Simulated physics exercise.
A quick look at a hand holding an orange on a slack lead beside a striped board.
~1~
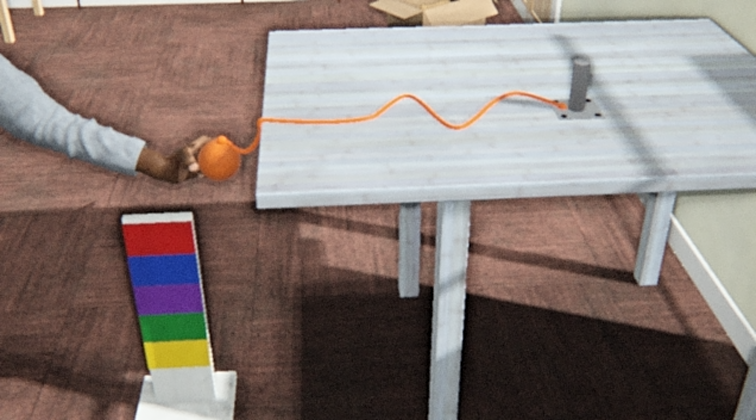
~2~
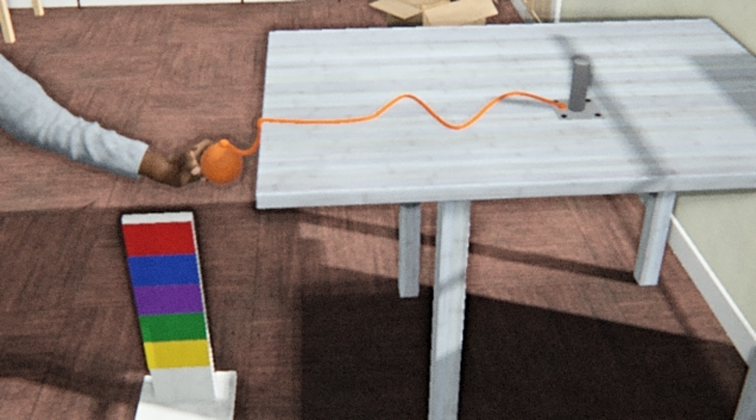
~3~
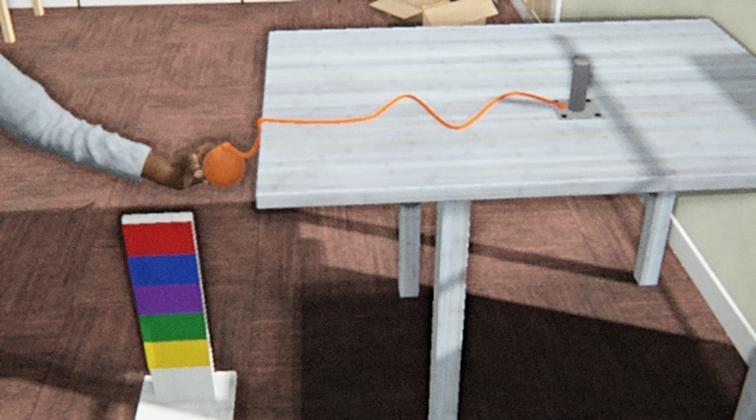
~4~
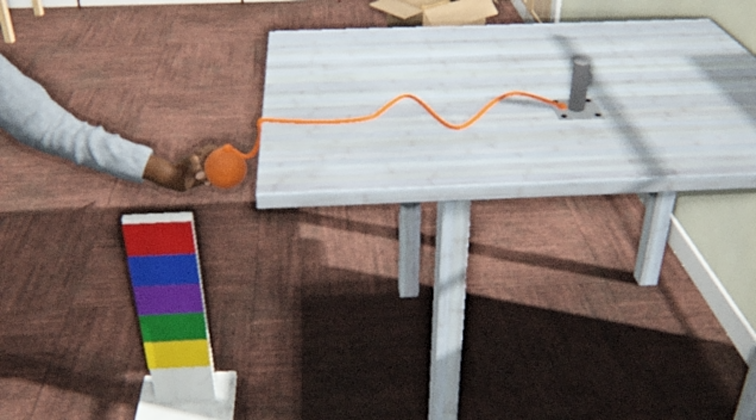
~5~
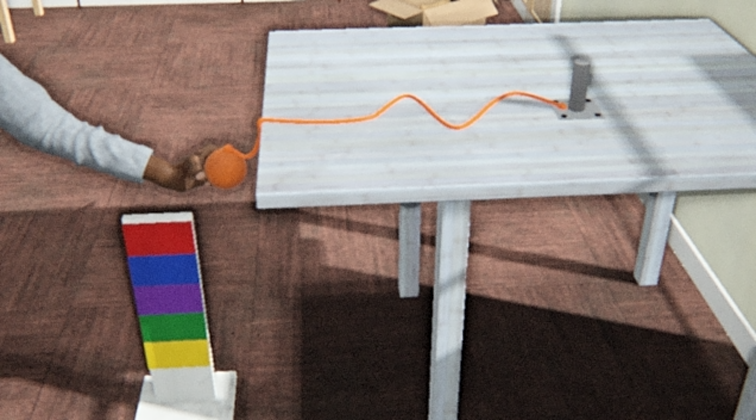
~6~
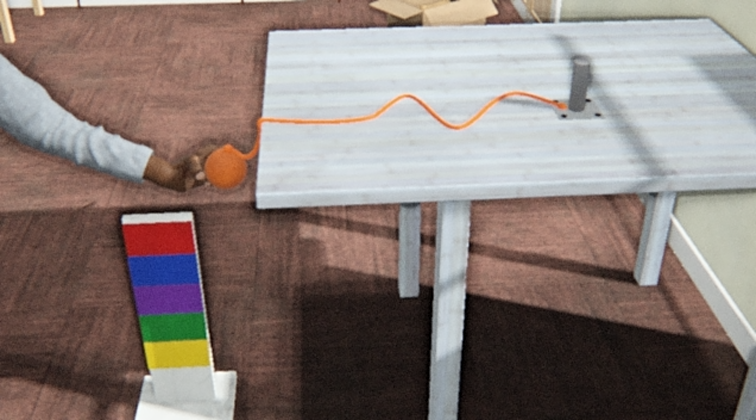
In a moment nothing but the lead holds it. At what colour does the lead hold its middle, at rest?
Its middle rests at the purple band.
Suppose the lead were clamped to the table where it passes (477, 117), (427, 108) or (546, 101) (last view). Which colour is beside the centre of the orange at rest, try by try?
It would be blue; red; purple.
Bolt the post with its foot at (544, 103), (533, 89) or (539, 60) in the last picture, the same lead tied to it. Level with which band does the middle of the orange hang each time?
Try by try: Green; green; purple.
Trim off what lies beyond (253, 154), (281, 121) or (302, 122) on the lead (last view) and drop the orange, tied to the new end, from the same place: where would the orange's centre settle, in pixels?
Try by try, around (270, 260), (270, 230) and (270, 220).
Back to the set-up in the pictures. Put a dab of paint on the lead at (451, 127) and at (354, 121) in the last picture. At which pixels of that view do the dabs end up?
Near (394, 113) and (264, 153).
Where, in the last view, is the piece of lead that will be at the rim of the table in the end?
At (379, 113), roughly.
A little later, orange near (258, 281); level with blue.
Next, orange near (287, 296); level with purple.
When it is over, orange near (276, 298); level with purple. The purple one.
